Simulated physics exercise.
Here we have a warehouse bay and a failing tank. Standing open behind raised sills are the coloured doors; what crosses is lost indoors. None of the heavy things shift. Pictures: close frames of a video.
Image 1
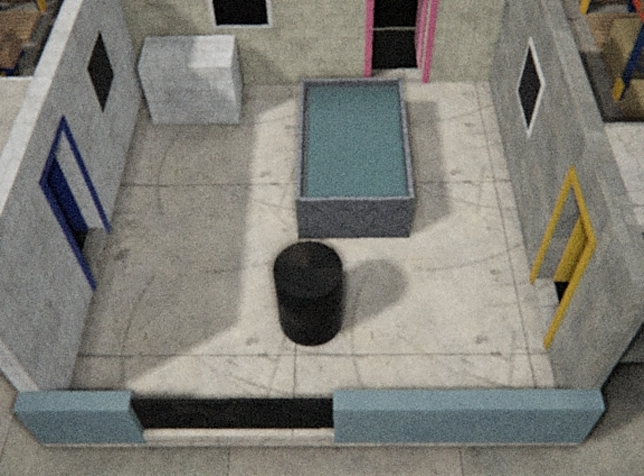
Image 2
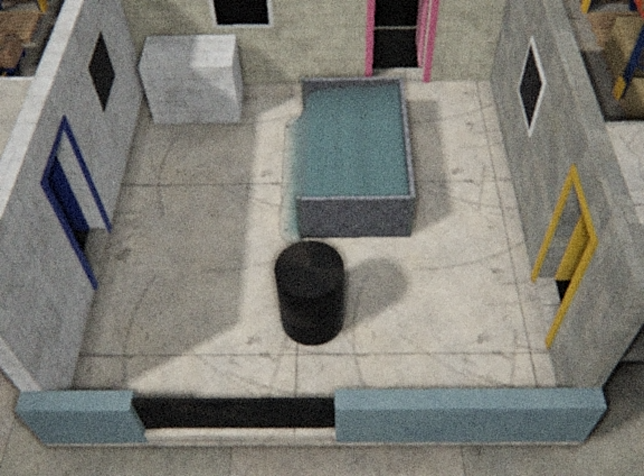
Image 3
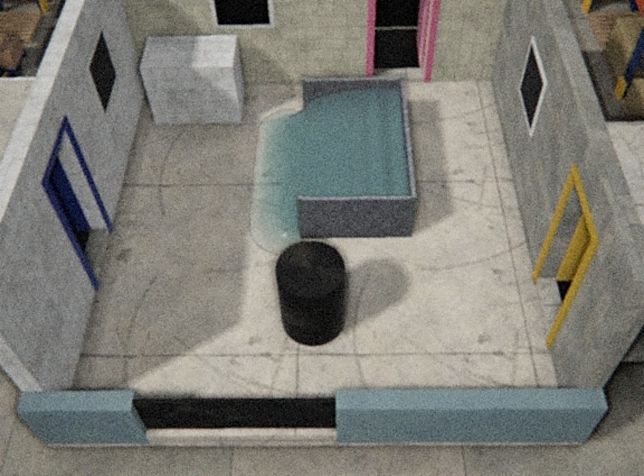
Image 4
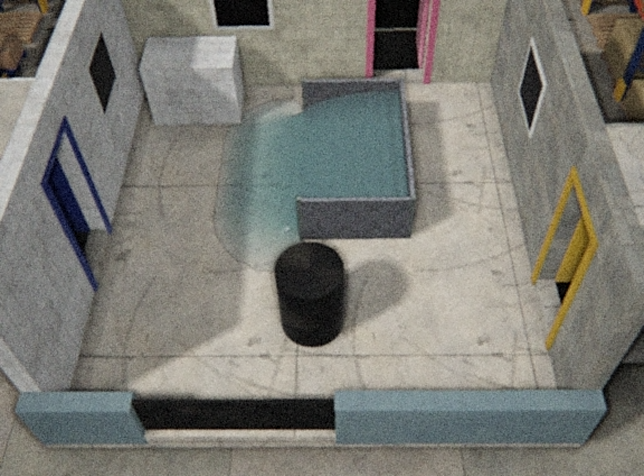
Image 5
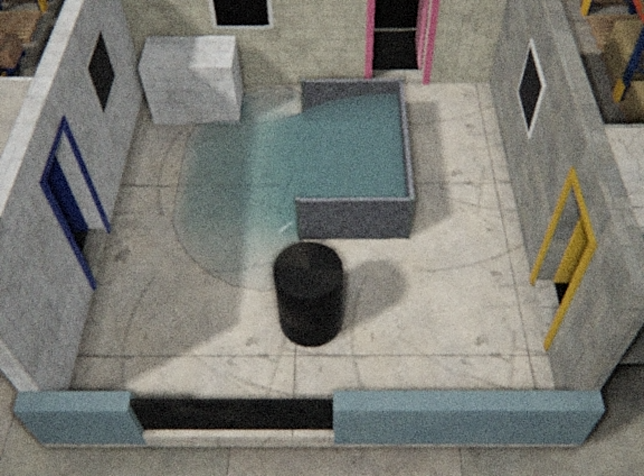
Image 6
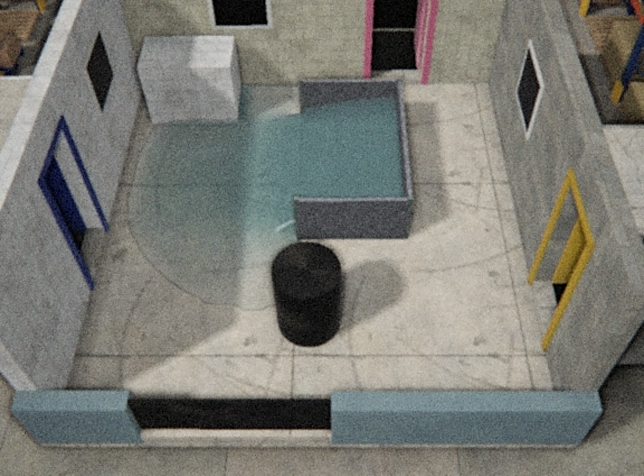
A roofless warehouse bay with pale walls and a scuffed concrete floor is seen from high above its front edge. A grey-sided tank of teal water stands right of centre behind a black cylinder, with a pale block at back left, and blue, pink and yellow doorways around the walls. The tank's left side opens and water pours out, fanning leftward across the floor in a thinning, rounded sheet.
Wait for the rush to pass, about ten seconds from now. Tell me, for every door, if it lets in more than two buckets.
In the end yellow door: Does not exceed it; pink door: Does not exceed it; blue door: Exceeds it.
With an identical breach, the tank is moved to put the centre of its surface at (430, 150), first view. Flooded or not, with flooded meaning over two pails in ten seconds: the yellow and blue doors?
Checking both, the yellow door stays safely beneath while the blue door goes past the limit.
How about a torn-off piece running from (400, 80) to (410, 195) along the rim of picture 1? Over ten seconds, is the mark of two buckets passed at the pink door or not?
Log - pink door: Above threshold.
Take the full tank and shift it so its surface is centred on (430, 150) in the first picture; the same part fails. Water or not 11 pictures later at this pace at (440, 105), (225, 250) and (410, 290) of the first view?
Bone-dry, soaked, bone-dry.
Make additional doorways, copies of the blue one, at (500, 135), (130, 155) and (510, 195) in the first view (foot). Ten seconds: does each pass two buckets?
Going door by door: The first remains below the limit, the second runs past the limit, the third remains below the limit.
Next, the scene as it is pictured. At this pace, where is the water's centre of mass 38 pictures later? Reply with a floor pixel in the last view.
The water's centre sits above (283, 246).
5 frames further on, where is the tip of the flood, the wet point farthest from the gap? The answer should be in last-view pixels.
Best guess: Near (93, 340).
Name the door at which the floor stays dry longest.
My answer is the yellow door.
A moment on, water covers 40 % of the floor; the yellow door not reached, the pink door not reached, the blue door under two buckets in.
Next, water covers 45 % of the floor; the yellow door not reached, the pink door not reached, the blue door over two buckets in.
Then, water covers 60 % of the floor; the yellow door not reached, the pink door wet at the sill, nothing in, the blue door far over two buckets in.
Later, water covers 90 % of the floor; the yellow door wet at the sill, nothing in, the pink door wet at the sill, nothing in, the blue door far over two buckets in.
In the end, water covers 100 % of the floor; the yellow door wet at the sill, nothing in, the pink door under two buckets in, the blue door far over two buckets in.
